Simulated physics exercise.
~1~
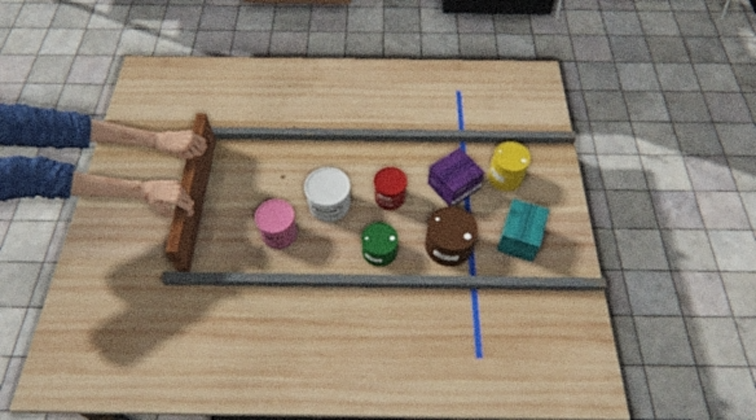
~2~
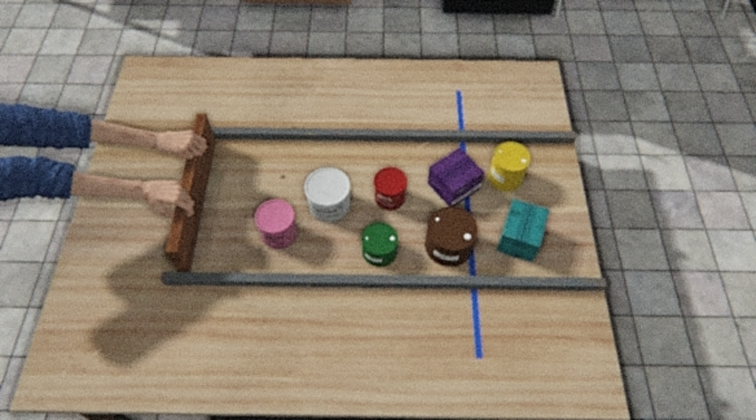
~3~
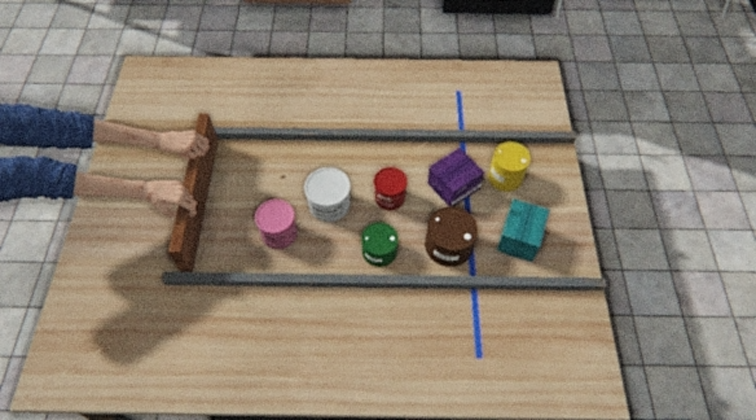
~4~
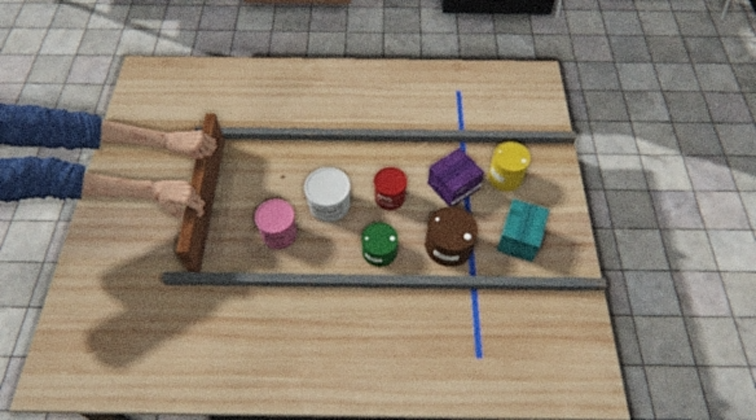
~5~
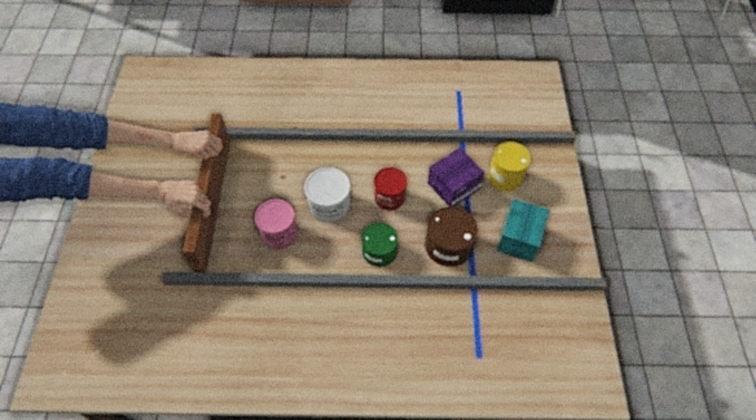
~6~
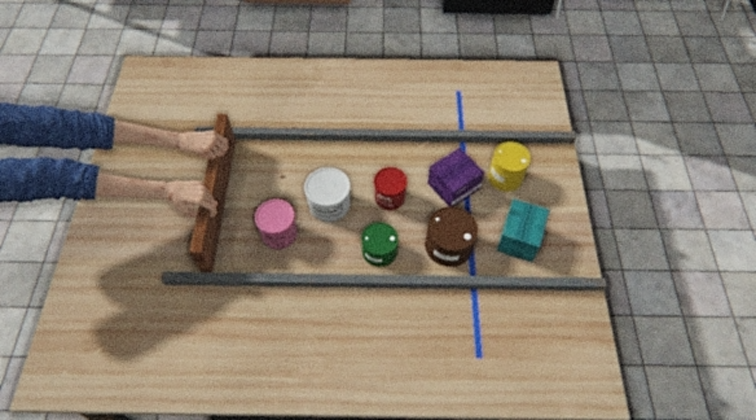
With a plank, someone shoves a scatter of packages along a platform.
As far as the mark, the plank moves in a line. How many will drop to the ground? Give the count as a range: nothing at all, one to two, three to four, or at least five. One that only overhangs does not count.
The count is nothing at all.
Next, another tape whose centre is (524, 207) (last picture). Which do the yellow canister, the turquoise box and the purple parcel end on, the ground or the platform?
The yellow canister is gone; the turquoise box is gone; and the purple parcel keeps its place.
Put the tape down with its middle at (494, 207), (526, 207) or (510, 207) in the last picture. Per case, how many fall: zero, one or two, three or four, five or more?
Going through the places as listed, I'd say not one, then either one or two, then either one or two.
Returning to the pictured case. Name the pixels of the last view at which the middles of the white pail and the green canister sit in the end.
Reading them off: First (490, 190); then (491, 258).
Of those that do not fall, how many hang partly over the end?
As for overhanging, the count is 0.
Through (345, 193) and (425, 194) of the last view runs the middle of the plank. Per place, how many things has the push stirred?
Counts: 4 and 8.
Early on, none off yet; turquoise box at rest near (523, 231); yellow canister at rest near (509, 167); purple parcel at rest near (455, 178).
Finally, the number that fall off is zero.
